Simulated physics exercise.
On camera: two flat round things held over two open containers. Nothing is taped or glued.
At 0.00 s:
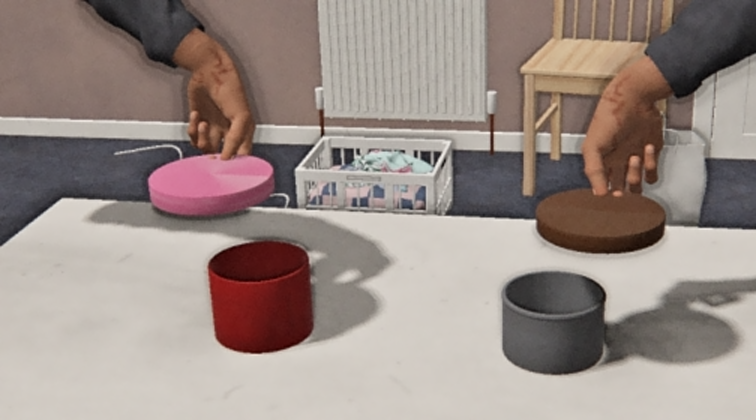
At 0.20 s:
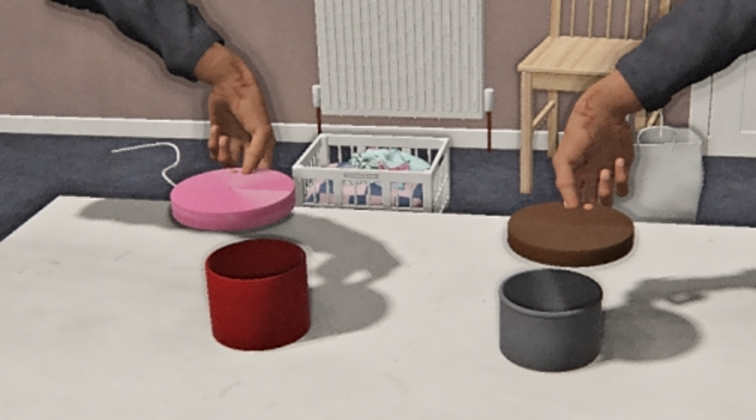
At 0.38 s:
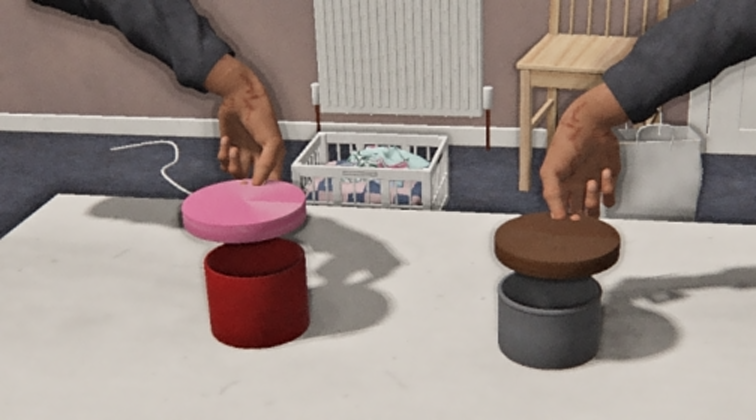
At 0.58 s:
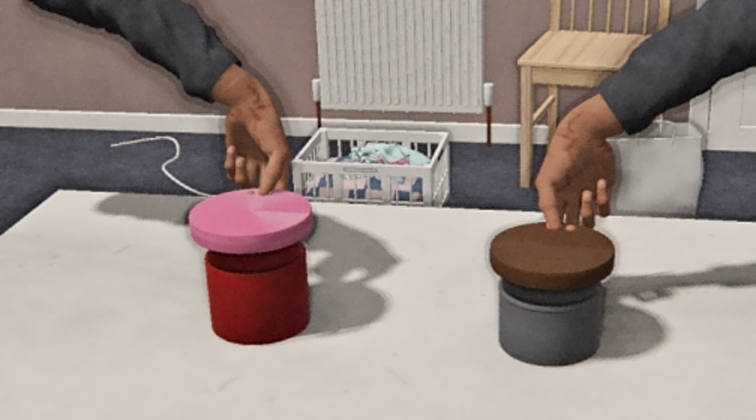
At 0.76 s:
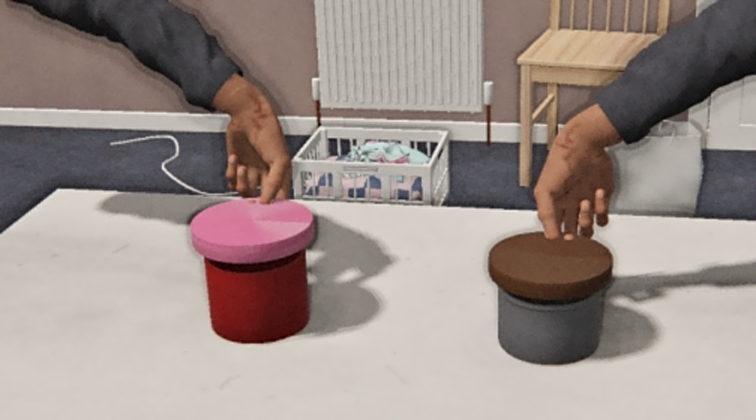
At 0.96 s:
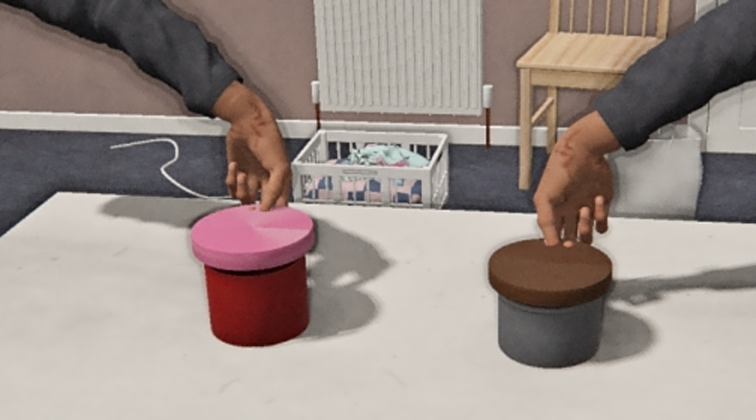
Two hands lower a pink disc and a brown disc onto red and grey cups.
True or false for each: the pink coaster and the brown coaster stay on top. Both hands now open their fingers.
Verdicts: Pink coaster - true, brown coaster - true.
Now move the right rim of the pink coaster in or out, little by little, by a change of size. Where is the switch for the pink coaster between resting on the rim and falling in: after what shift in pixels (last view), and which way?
Close to 12 pixels leftward.
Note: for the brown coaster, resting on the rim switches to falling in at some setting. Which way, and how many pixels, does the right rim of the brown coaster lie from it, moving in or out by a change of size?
Shift: About 12 px, direction left.
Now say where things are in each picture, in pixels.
In the first picture, still on the way; pink coaster (212, 183); brown coaster (600, 220); left cup (262, 296).
In the second picture, still on the way; brown coaster (570, 233); right beaker (550, 319).
In the third picture, still on the way; pink coaster (244, 209); left cup (258, 291).
In the fourth picture, still on the way; brown coaster (552, 254); right beaker (550, 313).
In the fifth picture, still on the way; pink coaster (253, 229); left cup (258, 286).
In the sixth picture, in place, still held; pink coaster (253, 236); brown coaster (550, 271); right beaker (549, 315).
By 1.06 s, pink coaster moving near (254, 246); brown coaster sitting on the rim near (550, 278).
By 1.46 s, pink coaster sitting on the rim near (254, 246); brown coaster sitting on the rim near (550, 278).
When it is over (1.9 s), the pink coaster works as a lid, near (254, 246); the brown coaster works as a lid, near (550, 278).
